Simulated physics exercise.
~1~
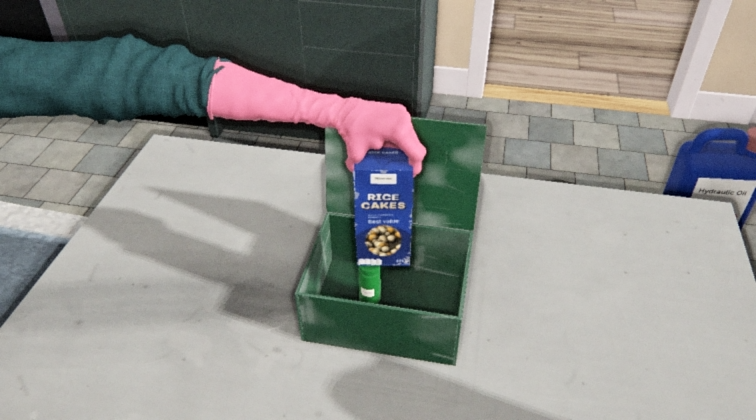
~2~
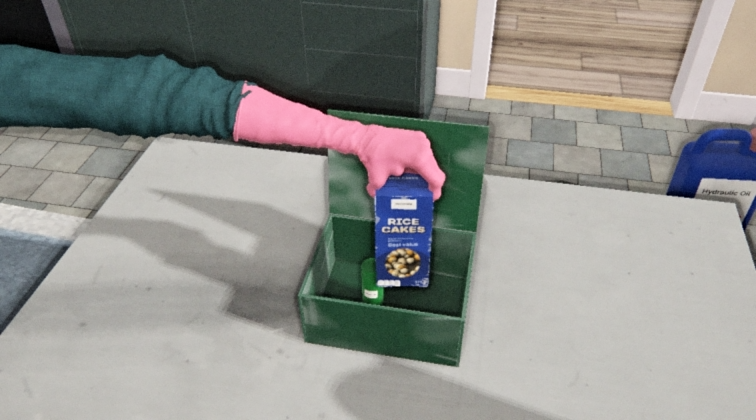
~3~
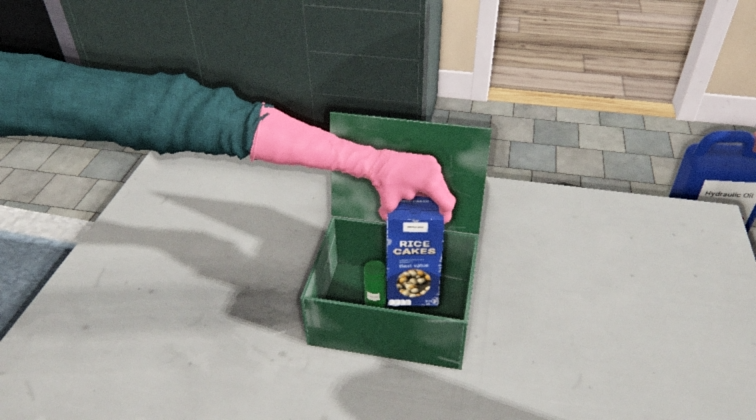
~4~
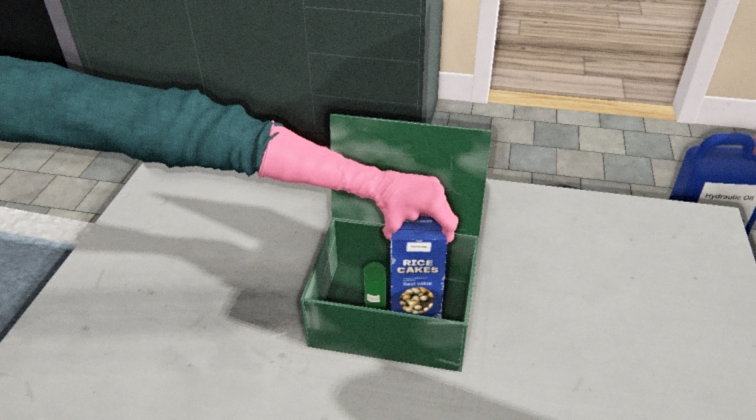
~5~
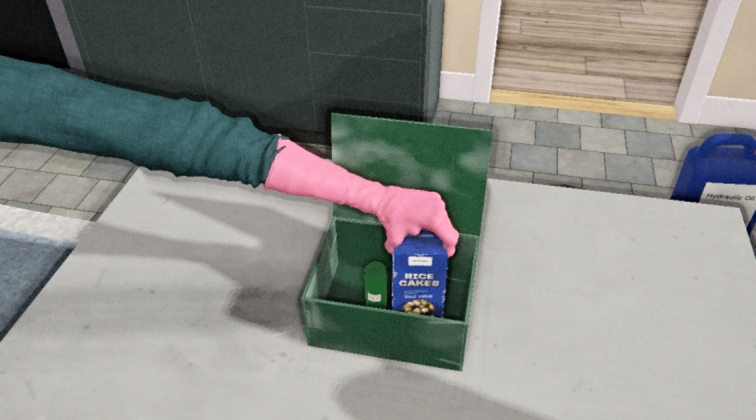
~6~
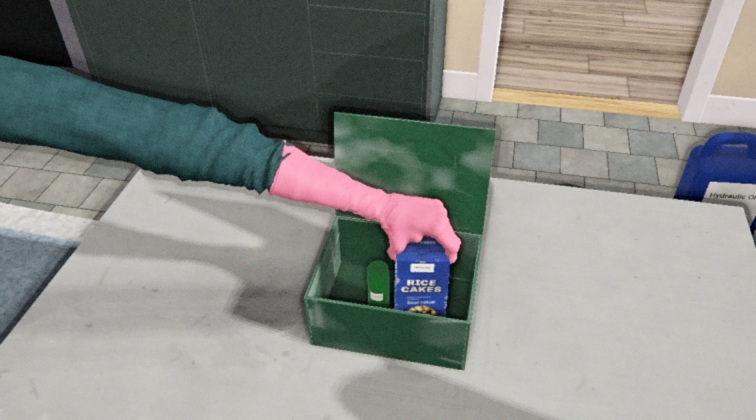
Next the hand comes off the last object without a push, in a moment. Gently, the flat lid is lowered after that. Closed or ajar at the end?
The lid stays above the rim.
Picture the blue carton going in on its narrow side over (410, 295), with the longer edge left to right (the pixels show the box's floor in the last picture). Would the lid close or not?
Then it comes fully down.
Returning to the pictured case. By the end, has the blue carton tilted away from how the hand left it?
It stays as placed.
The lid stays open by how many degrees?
Some 40°.
Then, 1.30 s after the last picture, lid 80° above the rim.
Then, 1.60 s after the last picture, lid 57° above the rim.
At rest, lid 41° above the rim; both in place. Seen from the same camera at the end, blue carton near (420, 289).
